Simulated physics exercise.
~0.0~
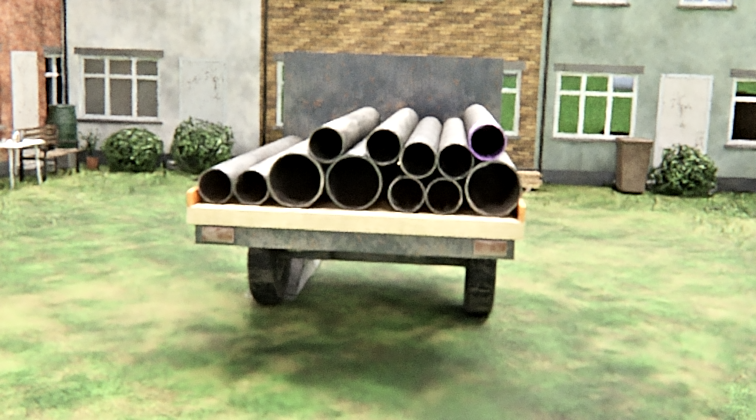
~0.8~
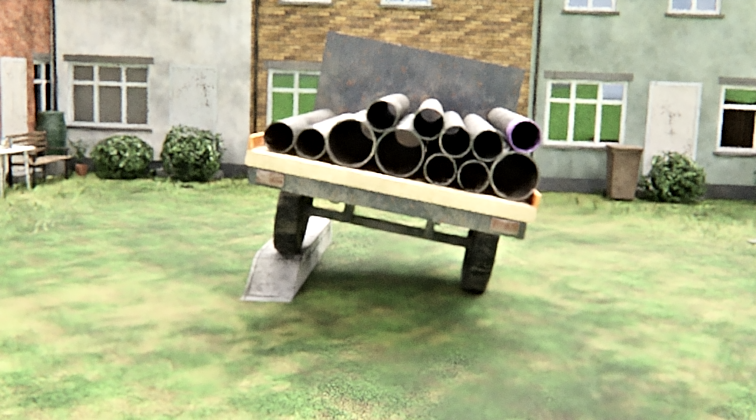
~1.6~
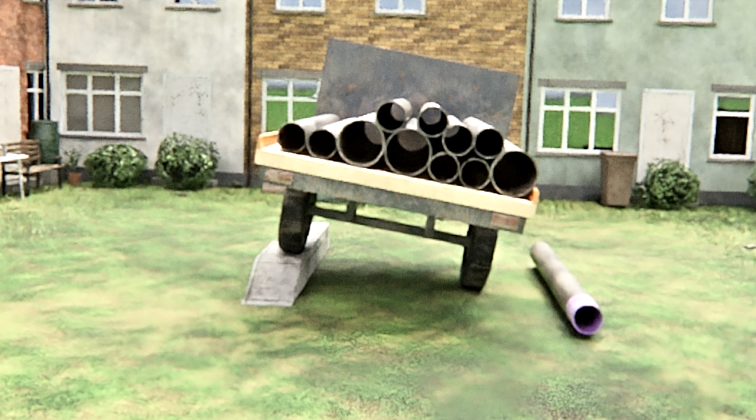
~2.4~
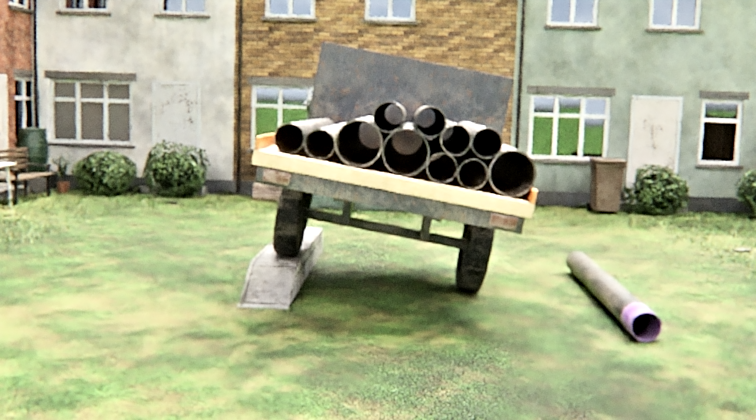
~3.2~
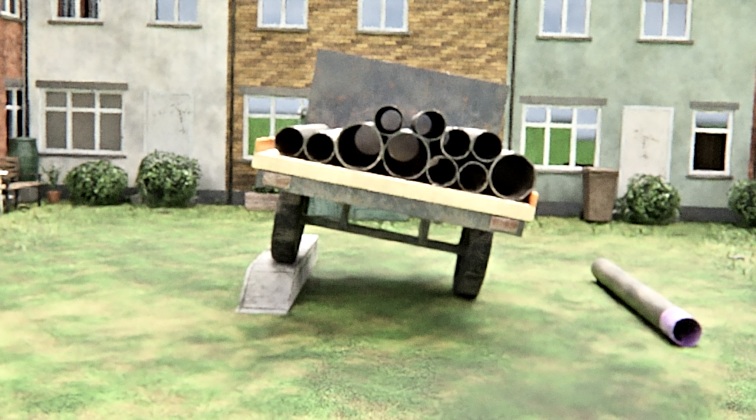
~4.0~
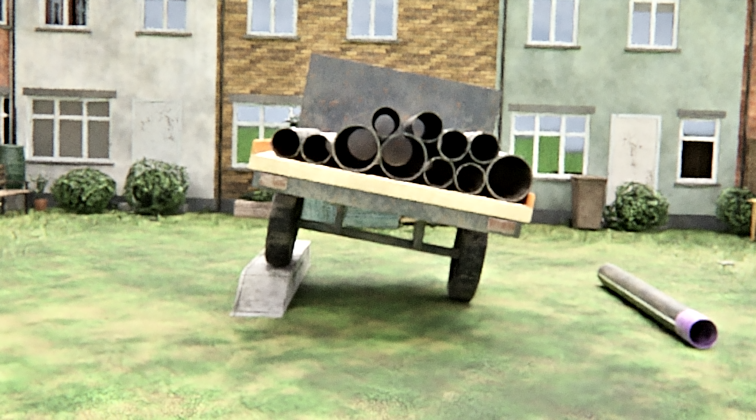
A flat trailer stacked with steel pipes, their open ends facing us, moves over the grass in front of a row of houses. Its left wheel climbs a concrete ramp and stops on top, tipping the whole bed down to the right. The pipes shift on the slope, and the purple-ended one, resting on others near the right edge, rolls right. It drops over the low side board and lands on the grass. It then rolls a little farther right, ending on the ground while the other pipes stay on the tilted trailer.
